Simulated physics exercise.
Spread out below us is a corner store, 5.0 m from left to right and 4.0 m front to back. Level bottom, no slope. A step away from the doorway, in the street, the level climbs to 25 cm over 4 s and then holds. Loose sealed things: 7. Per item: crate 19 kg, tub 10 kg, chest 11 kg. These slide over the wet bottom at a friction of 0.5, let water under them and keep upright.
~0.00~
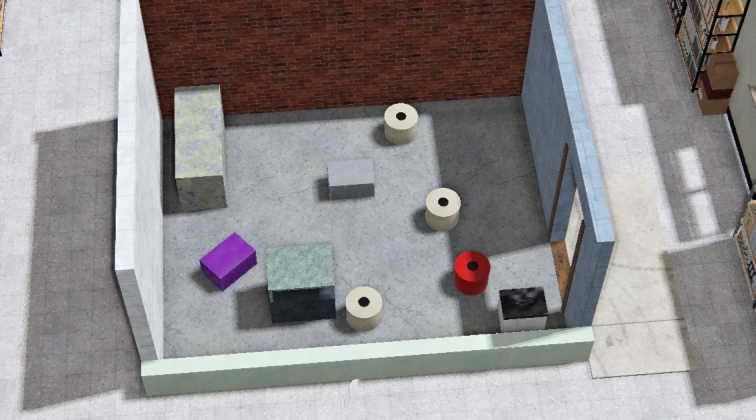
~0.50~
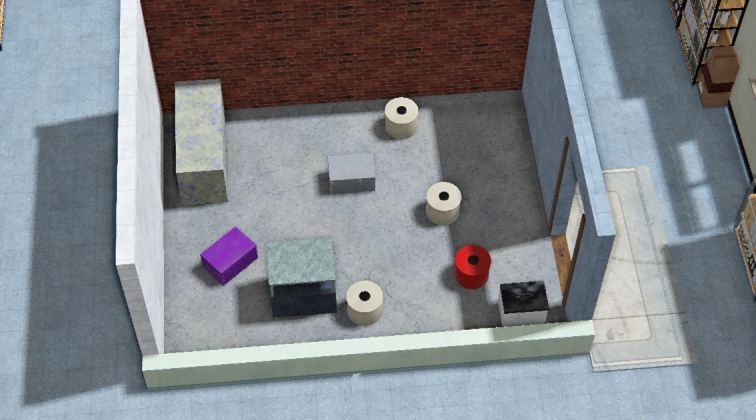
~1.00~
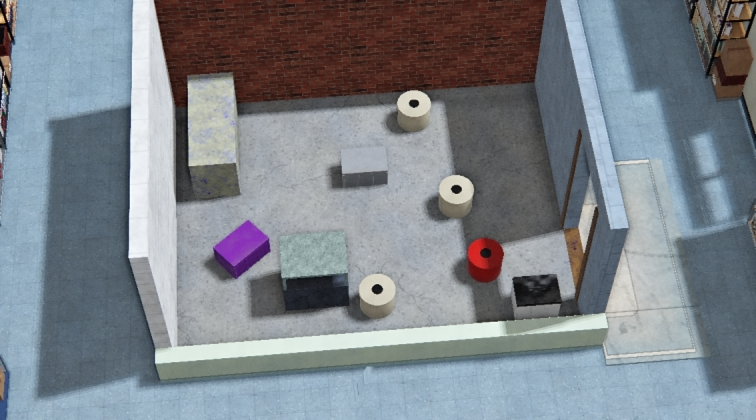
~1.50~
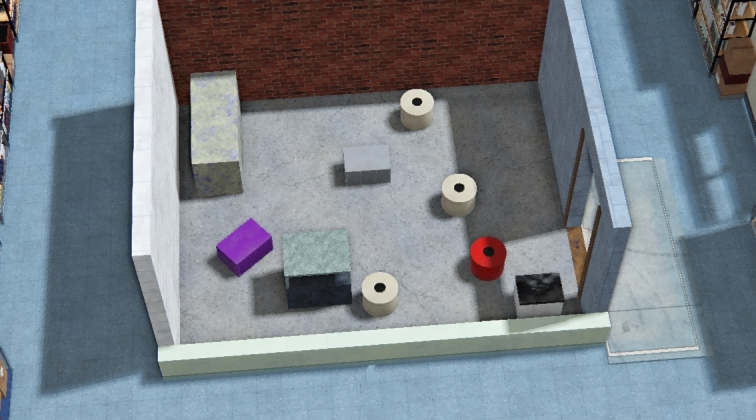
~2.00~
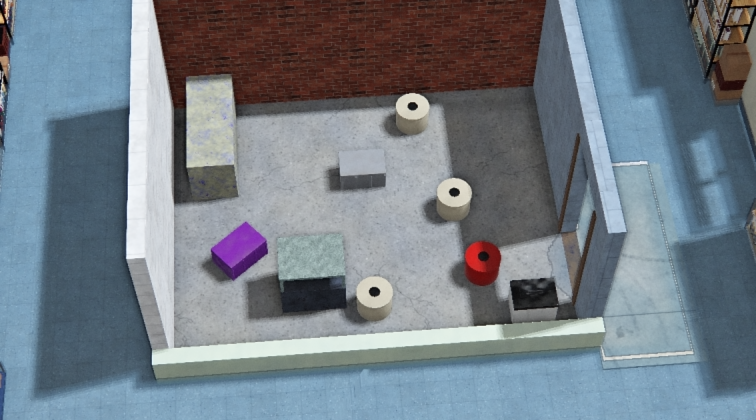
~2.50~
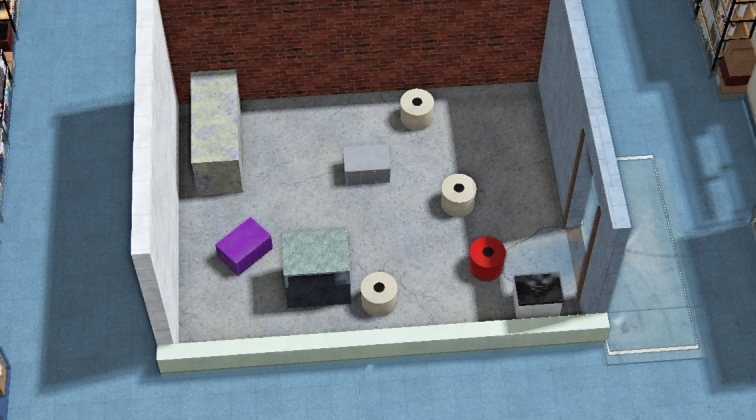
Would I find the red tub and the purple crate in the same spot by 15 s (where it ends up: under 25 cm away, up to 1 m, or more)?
The red tub goes a long way; the purple crate shifts slightly.
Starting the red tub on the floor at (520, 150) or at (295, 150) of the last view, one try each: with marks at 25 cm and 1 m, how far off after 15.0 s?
In that order: It ends far away; it travels far.
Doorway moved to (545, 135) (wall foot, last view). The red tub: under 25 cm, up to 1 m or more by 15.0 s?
Outcome - red tub: Short shift.
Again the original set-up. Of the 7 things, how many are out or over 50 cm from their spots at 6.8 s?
At that moment it comes to 1.
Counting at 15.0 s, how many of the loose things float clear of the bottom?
That would be 7 of them.
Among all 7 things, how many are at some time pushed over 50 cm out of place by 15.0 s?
By my tally, 6.
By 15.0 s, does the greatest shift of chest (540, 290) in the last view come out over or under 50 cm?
Not that far.
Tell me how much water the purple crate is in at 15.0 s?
Near 12 cm deep.
After 3.5 s the red tub is near (469, 252), 0.2 m from its start, aground; the purple crate is near (243, 240), 0.0 m from its start, aground; 0 afloat.
After 6.8 s the red tub is near (285, 196), 2.7 m from its start, aground; the purple crate is near (243, 240), 0.0 m from its start, aground; 1 afloat.
After 11.0 s the red tub is near (283, 110), 3.5 m from its start, afloat; the purple crate is near (258, 279), 0.6 m from its start, afloat; 6 afloat.
After 15.0 s the red tub is near (539, 159), 1.6 m from its start, afloat; the purple crate is near (228, 216), 0.4 m from its start, afloat; 7 afloat.
